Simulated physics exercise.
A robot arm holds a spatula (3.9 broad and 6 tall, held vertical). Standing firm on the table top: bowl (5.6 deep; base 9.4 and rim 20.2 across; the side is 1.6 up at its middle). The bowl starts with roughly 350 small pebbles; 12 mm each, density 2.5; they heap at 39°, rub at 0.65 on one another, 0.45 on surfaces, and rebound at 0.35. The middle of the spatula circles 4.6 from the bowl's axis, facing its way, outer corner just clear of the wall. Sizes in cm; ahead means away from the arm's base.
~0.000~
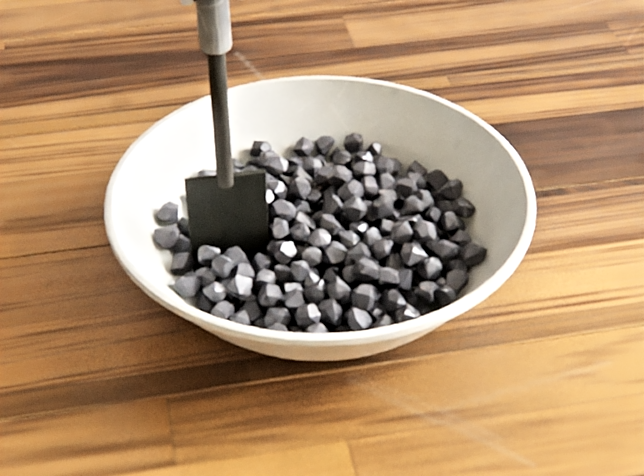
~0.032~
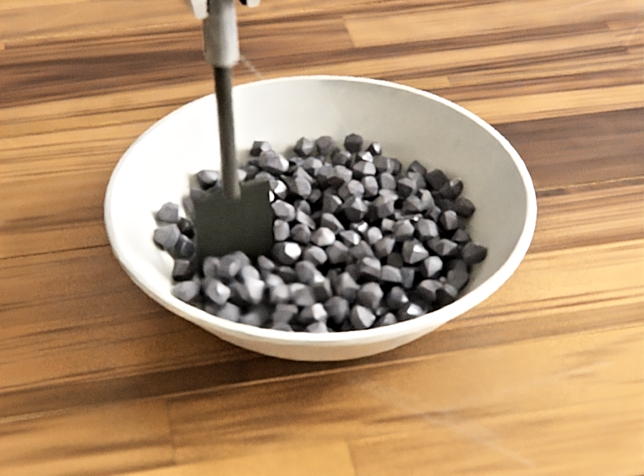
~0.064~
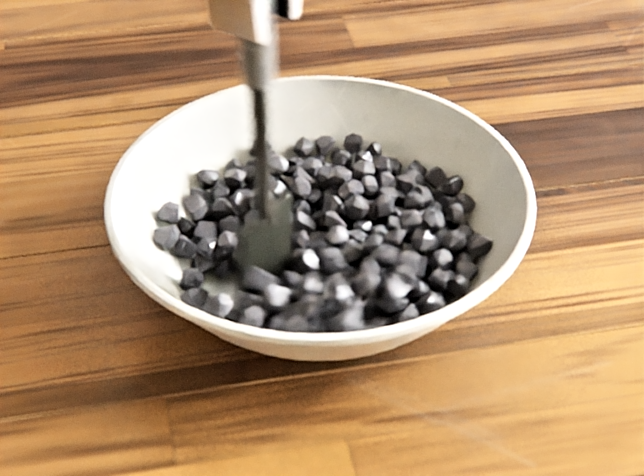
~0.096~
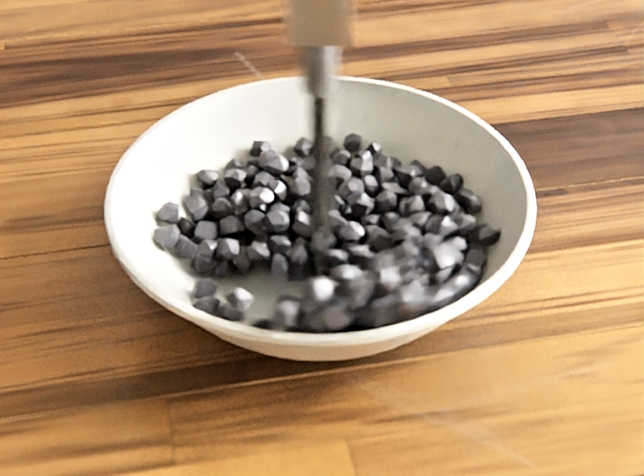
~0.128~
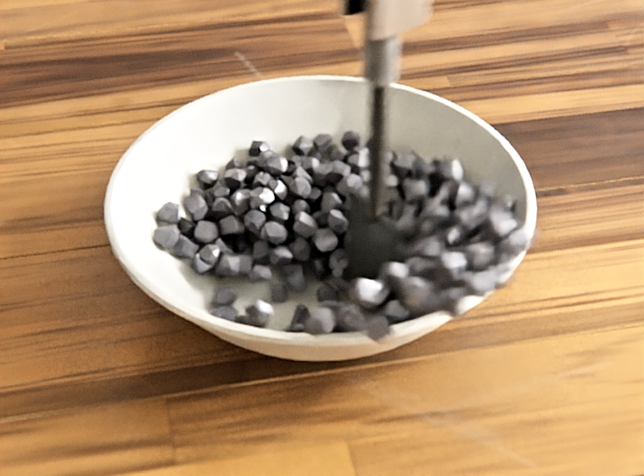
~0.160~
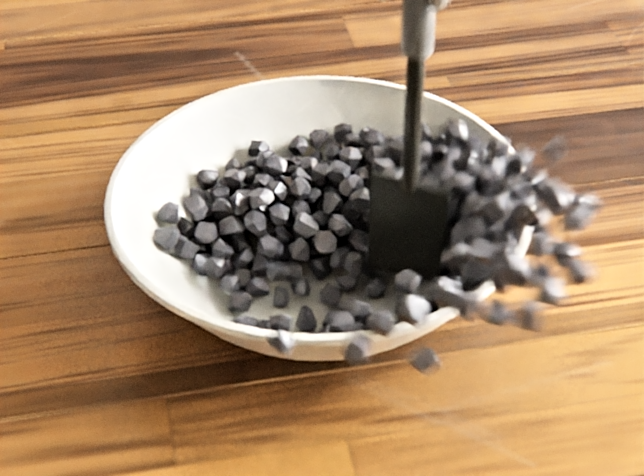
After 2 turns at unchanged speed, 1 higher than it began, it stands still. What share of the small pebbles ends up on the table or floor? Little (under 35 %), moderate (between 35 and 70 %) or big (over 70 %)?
On the table or floor the share is moderate, between 35 and 70 %.
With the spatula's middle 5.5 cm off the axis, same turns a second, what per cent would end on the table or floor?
It would be near 50 per cent.
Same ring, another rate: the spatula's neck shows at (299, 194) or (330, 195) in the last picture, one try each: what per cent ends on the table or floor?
About 20 and 30 per cent.
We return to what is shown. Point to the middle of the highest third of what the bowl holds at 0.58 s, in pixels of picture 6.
Near (386, 171).
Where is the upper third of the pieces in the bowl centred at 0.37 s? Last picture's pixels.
Around (181, 223).
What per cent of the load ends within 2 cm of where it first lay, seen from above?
About 5 per cent.
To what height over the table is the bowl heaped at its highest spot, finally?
Roughly 5.0 cm.
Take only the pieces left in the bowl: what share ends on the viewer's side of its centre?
Roughly 55 per cent.
After 0.37 s, 7° round, highest piece 9 above the table; 233 in the bowl, 80 on the table or floor, 36 in flight or on the tool.
After 0.58 s, 228° round, highest piece 8 above the table; 195 in the bowl, 136 on the table or floor, 18 in flight or on the tool.
After 0.89 s, 0° round, highest piece 5 above the table; 181 in the bowl, 168 on the table or floor.
After 1.59 s, 0° round, highest piece 5 above the table; 181 in the bowl, 168 on the table or floor.
At rest, 181 in the bowl, 168 on the table or floor. That is 48 % on the table or floor.
